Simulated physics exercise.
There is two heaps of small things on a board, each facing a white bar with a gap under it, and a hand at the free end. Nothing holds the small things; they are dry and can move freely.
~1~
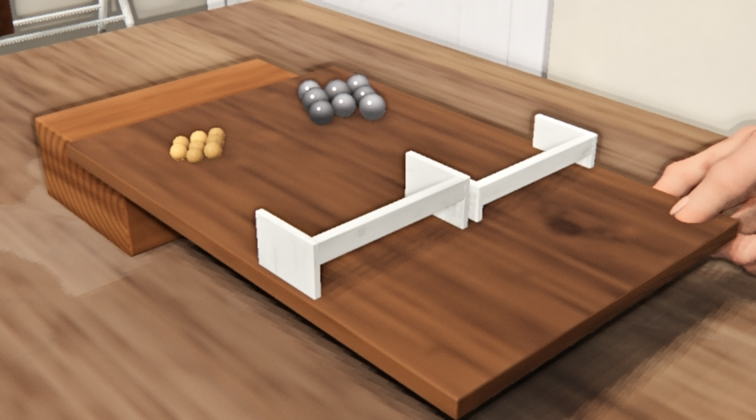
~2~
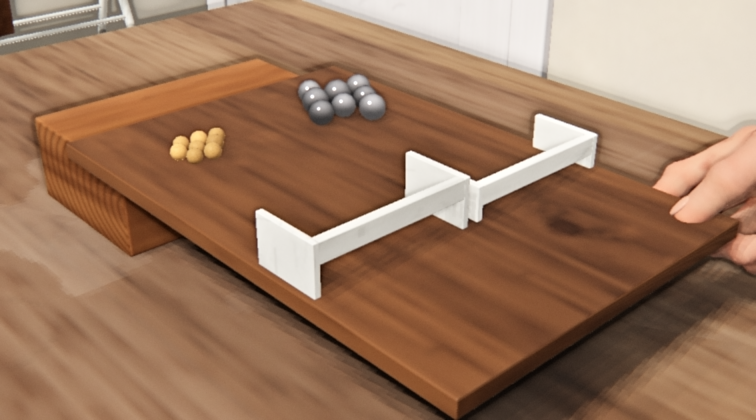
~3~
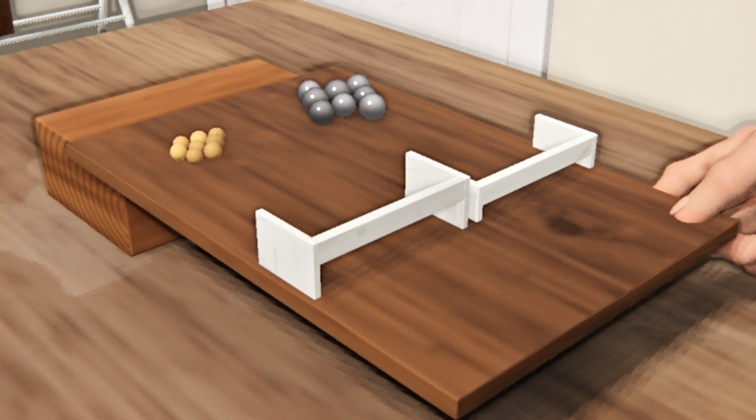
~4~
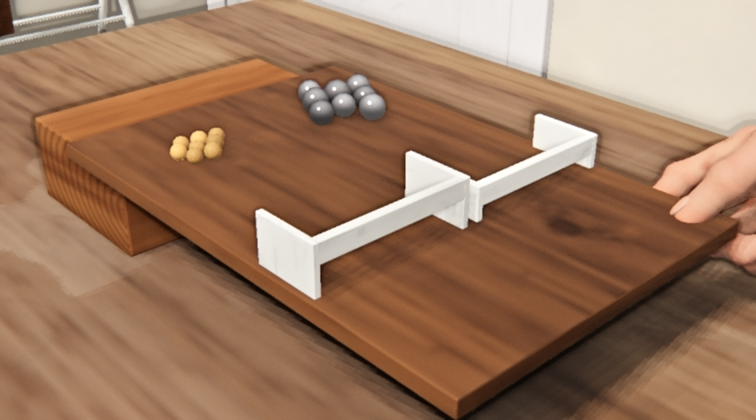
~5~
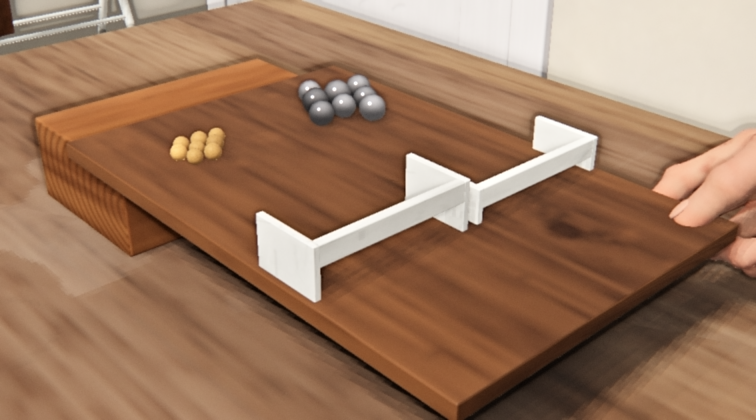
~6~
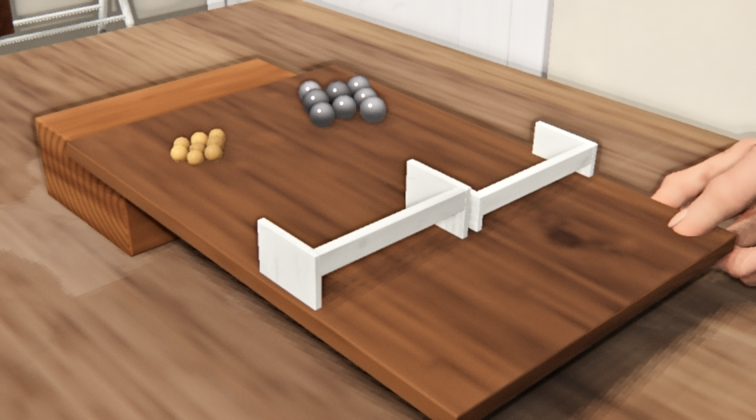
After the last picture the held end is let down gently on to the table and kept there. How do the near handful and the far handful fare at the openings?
Near handful - through the gap. Far handful - stuck at the bar.
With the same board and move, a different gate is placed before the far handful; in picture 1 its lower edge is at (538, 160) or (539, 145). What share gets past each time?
100 % and 100 %.
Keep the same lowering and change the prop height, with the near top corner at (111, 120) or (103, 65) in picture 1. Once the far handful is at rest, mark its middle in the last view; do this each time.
Try one: Near (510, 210). Try two: Near (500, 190).
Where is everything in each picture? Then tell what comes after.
Held end of the board (456, 390), level; block (202, 146), about a quarter as high as the board is long; near handful (197, 148), a few round wooden beads; far handful (344, 105), a few steel balls; near gate (393, 218), its slot higher than a piece; far gate (537, 168), its slot lower than a piece, in the first frame.
Held end of the board (456, 390), level; far handful (344, 105), in the second frame.
Held end of the board (456, 390), level; near handful (197, 148), in the third frame.
Held end of the board (456, 390), level; far handful (344, 105), in the fourth frame.
Held end of the board (456, 394), level; near handful (197, 149), in the fifth frame.
Held end of the board (455, 406), down by 2°; block (202, 146); near handful (198, 150), not moving; far handful (344, 107), not moving; near gate (394, 229); far gate (537, 177), in the sixth frame.
Then, 0.23 s later than the last frame, board sloping at 5°; near handful where it was; far handful where it was.
Then, 0.53 s later than the last frame, board sloping at 11°; near handful on its way down; far handful on its way down.
Then, 0.85 s later than the last frame, board resting at 12°; near handful every one past its gate; far handful has reached its gate.
When it is over, board resting at 12°; near handful every one past its gate; far handful gathered behind its gate.
